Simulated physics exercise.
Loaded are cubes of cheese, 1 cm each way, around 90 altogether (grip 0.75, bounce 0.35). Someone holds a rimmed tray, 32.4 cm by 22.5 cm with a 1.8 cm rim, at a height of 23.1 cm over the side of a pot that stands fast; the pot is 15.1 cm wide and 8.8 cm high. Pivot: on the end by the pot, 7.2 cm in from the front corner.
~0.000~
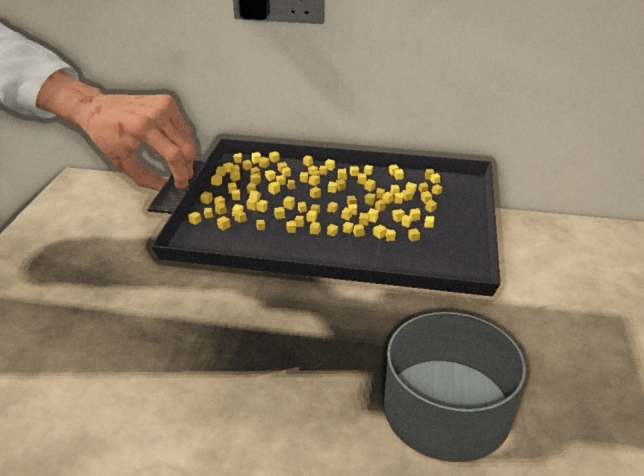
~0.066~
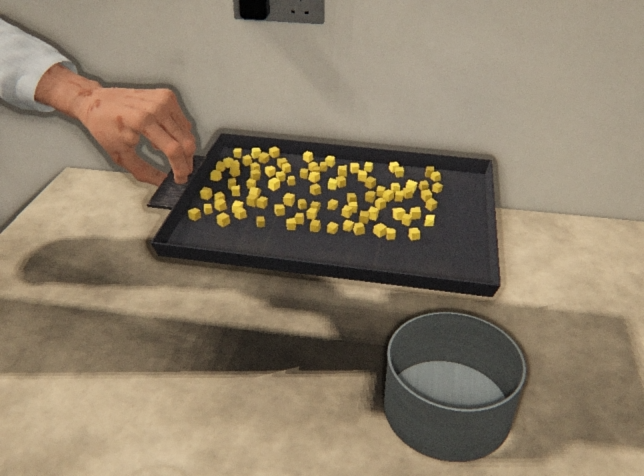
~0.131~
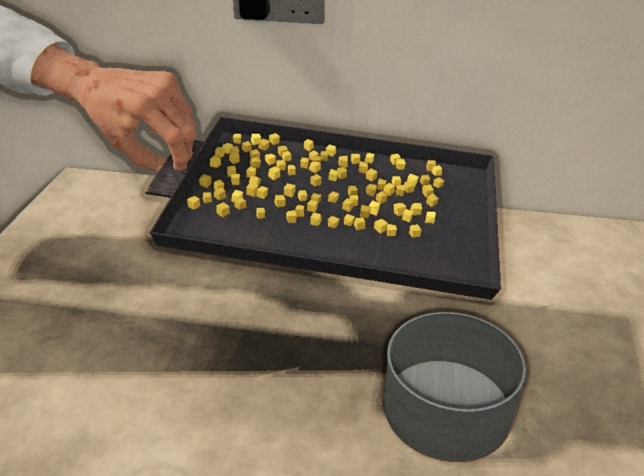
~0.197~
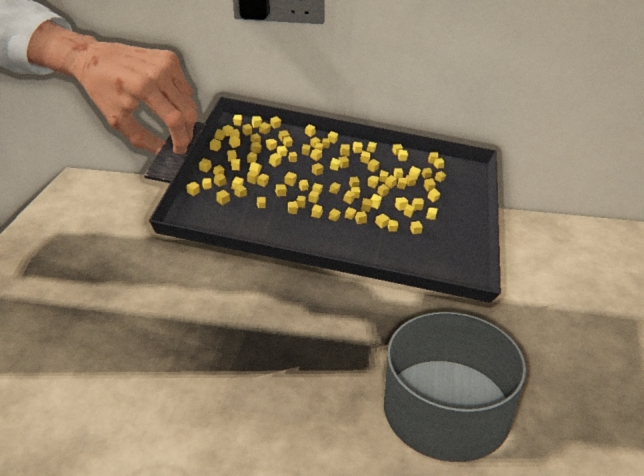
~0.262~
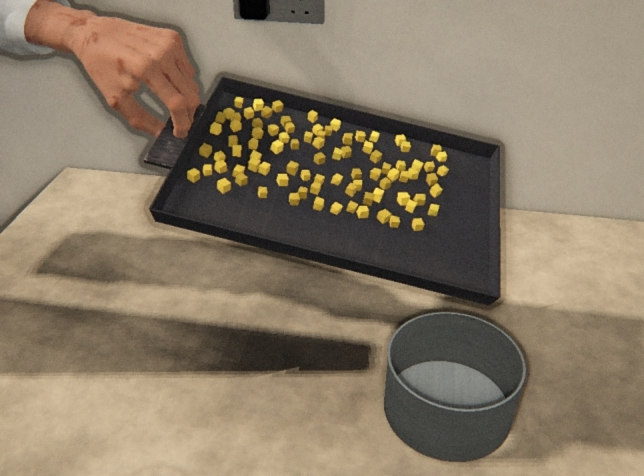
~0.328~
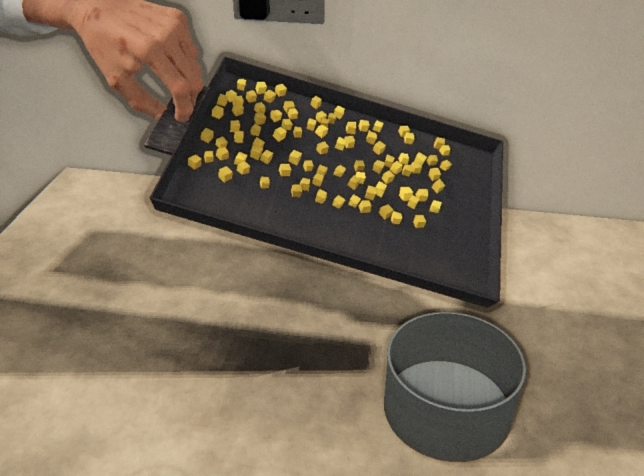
The video shows a hand holding a dark rimmed tray of scattered small yellow cubes above a table with a round grey pot, then raising its left end so the tray slants down to the right, the cubes barely shifting on it.
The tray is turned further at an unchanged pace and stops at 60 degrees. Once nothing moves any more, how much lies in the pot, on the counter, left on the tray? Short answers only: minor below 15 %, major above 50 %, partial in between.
Pot: Minor, counter: Major, tray: Partial.
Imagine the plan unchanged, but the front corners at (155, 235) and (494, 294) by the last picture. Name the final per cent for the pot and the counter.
That works out as pot 0 and counter 40.
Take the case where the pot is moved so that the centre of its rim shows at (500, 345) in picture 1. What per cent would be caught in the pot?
I'd expect near 0 per cent.
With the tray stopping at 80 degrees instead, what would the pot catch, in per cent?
Estimated share: About 10 %.
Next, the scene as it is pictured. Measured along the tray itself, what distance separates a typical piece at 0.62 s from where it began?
2 cm.
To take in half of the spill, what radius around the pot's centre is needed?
28 cm.
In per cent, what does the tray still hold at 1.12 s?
Around 35 percent of it.
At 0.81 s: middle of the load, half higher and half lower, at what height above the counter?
Roughly 28 centimetres, give or take.
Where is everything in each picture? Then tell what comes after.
The first frame shows tray tilt 0 degrees, front corners at (157, 244) and (495, 281); middle of the pieces at (315, 193); pot at (456, 357).
The second frame shows tray tilt 1 degrees, front corners at (156, 241) and (495, 282); middle of the pieces at (315, 190).
The third frame shows tray tilt 5 degrees, front corners at (156, 231) and (496, 285), lowest corner right front; middle of the pieces at (316, 180).
The fourth frame shows tray tilt 10 degrees, front corners at (155, 219) and (496, 289), lowest corner right front; middle of the pieces at (318, 169).
The fifth frame shows tray tilt 14 degrees, front corners at (155, 207) and (496, 293), lowest corner right front; middle of the pieces at (320, 159).
The sixth frame shows tray tilt 19 degrees, front corners at (156, 196) and (495, 296), lowest corner right front; middle of the pieces at (323, 148); pot at (456, 357). Its pace works out near 70 degrees a second.
Then, at 0.62 s, tilt 40 degrees; the tray holds 100 %, the pot 0 %.
Then, at 0.81 s, tilt 53 degrees; the tray holds 100 %, the pot 0 %.
Then, at 1.12 s, tilt 60 degrees; the tray holds 35 %, the pot 0 %.
In the end, at 2.6 s, pot 0 %, counter 65 %, tray 30 %.
